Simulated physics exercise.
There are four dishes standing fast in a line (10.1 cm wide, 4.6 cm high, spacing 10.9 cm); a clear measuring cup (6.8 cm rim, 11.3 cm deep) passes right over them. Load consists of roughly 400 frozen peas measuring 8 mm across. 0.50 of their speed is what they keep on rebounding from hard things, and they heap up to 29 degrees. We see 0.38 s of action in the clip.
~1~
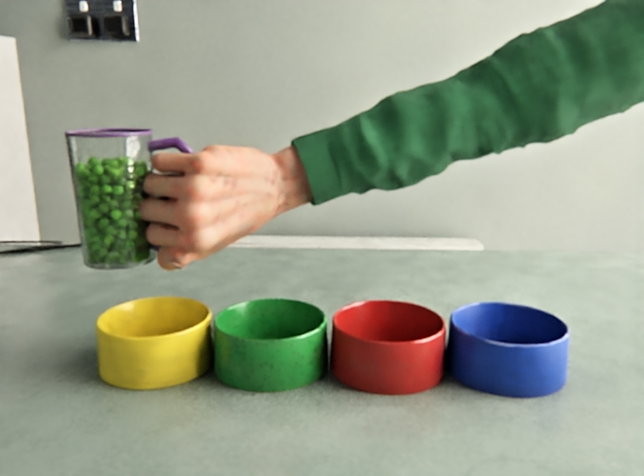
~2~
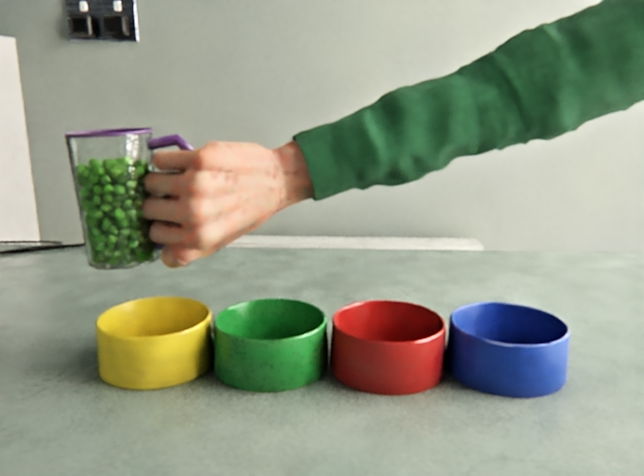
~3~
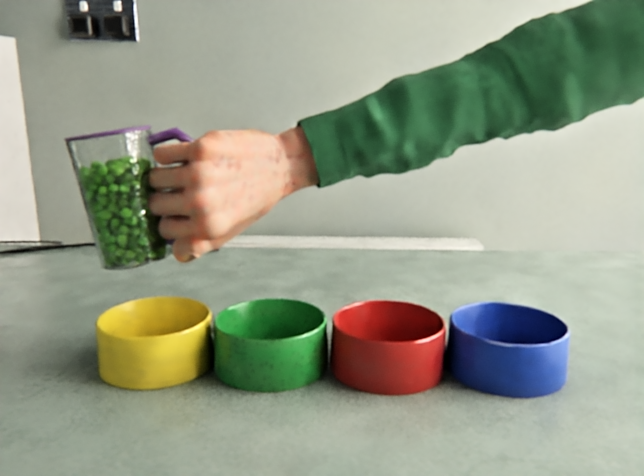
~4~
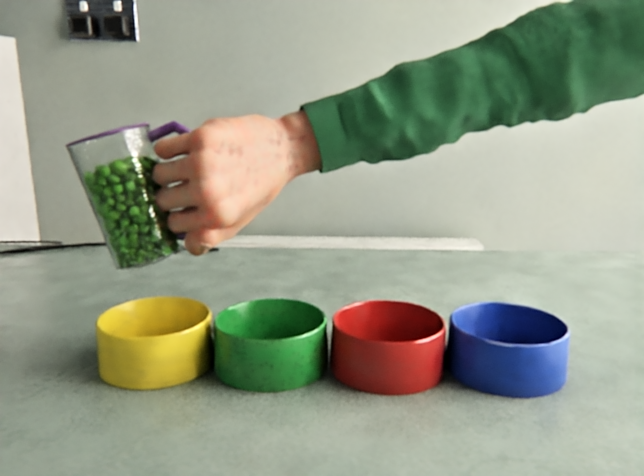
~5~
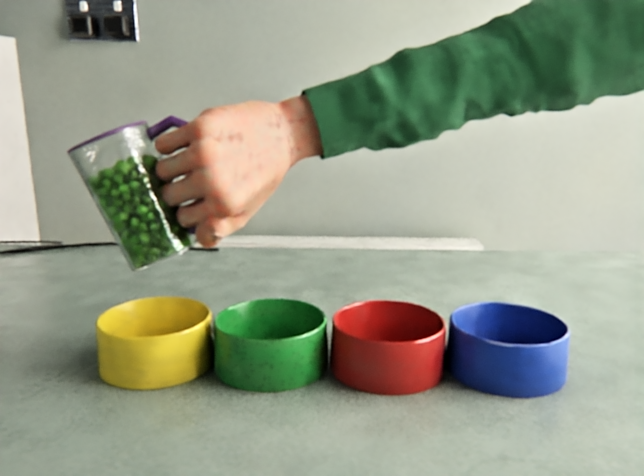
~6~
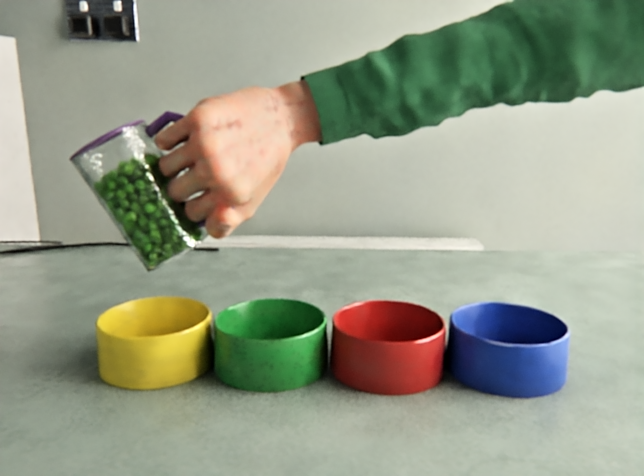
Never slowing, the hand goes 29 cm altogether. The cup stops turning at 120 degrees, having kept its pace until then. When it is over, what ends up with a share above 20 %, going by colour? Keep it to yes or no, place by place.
Place by place: Red no, blue no, green no, yellow yes, counter no.
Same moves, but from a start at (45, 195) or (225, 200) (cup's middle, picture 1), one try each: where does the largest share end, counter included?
Counter; green.
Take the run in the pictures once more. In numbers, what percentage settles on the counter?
I'd put it near 0 per cent.
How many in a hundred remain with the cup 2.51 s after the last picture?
Reading: Approx. 0 %.
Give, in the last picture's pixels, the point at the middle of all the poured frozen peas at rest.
I'd put it at about (161, 338).
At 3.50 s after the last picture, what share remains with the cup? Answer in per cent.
About 0 per cent.
Then, 1.51 s after the last picture, tilt 120 degrees; cup holds 0 %, yellow 100 %.
Then, 2.51 s after the last picture, tilt 120 degrees; cup holds 0 %, yellow 100 %.
Then, 3.50 s after the last picture, tilt 120 degrees; cup holds 0 %, yellow 100 %.
In the end, red 0 %, blue 0 %, green 0 %, yellow 100 %, counter 0 %.
